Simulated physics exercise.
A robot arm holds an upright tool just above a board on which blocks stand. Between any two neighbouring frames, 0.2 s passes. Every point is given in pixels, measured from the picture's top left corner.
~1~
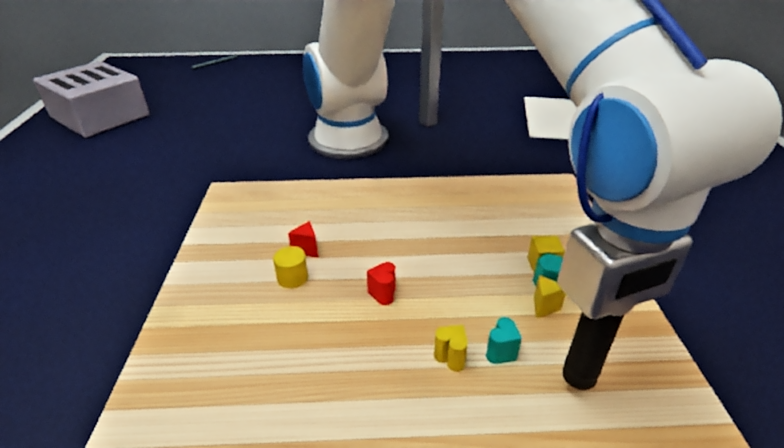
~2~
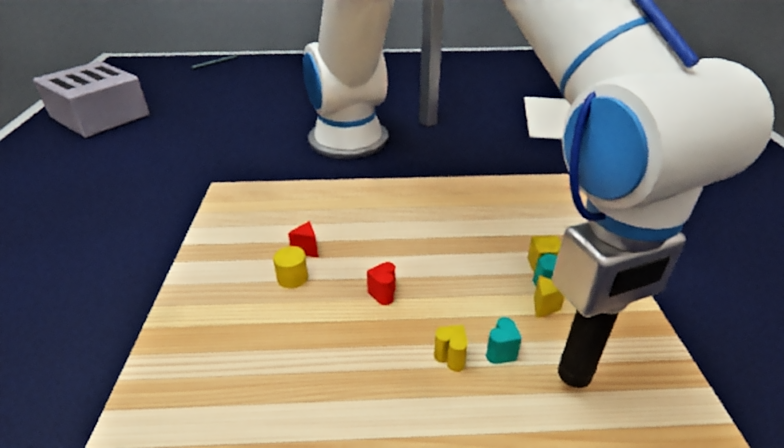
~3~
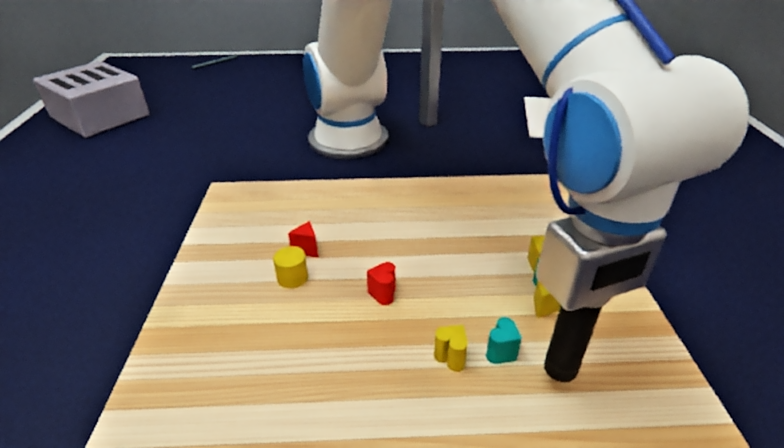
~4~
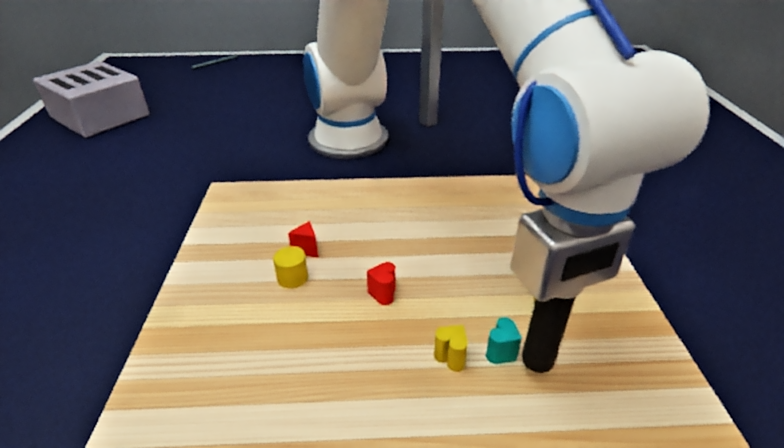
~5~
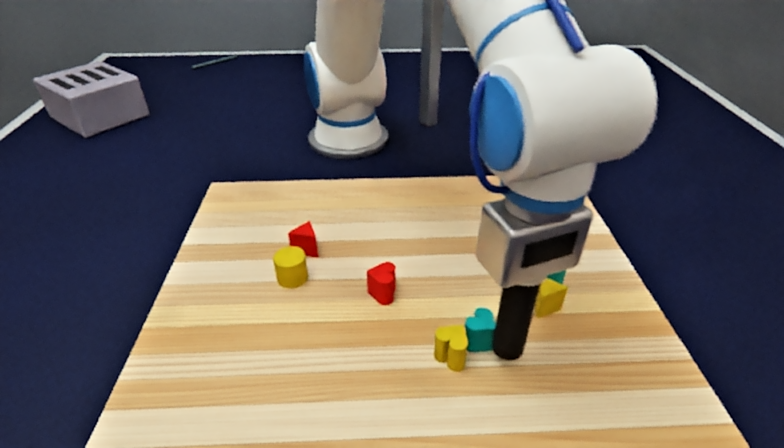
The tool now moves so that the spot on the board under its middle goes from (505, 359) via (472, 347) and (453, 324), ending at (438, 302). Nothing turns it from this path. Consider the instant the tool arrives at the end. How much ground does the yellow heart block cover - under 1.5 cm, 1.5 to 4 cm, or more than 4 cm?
Travels under 1.5 cm.
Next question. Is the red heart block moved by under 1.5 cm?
It seems so.
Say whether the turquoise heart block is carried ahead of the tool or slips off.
At the end of the path, the tool is still pushing the turquoise heart block ahead of it.
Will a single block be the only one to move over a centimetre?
I believe so.
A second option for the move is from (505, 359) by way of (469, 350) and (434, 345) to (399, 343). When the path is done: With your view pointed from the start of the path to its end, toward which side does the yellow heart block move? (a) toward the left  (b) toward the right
Choice a: Toward the left.
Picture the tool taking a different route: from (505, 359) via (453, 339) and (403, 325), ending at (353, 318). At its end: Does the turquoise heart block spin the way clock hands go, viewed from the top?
That would be a yes.
What follows on the original path. One third of the way, tool at (472, 336); yellow heart block at (450, 335), turned 15° anticlockwise; turquoise heart block at (457, 303), turned 40° clockwise.
Two thirds of the way, tool at (453, 313); yellow heart block at (448, 334), turned 25° anticlockwise; turquoise heart block at (446, 283), turned 80° clockwise.
At the end, tool at (439, 292); red heart block in place; yellow heart block at (448, 334), turned 25° anticlockwise; turquoise heart block at (435, 263), turned 95° clockwise.
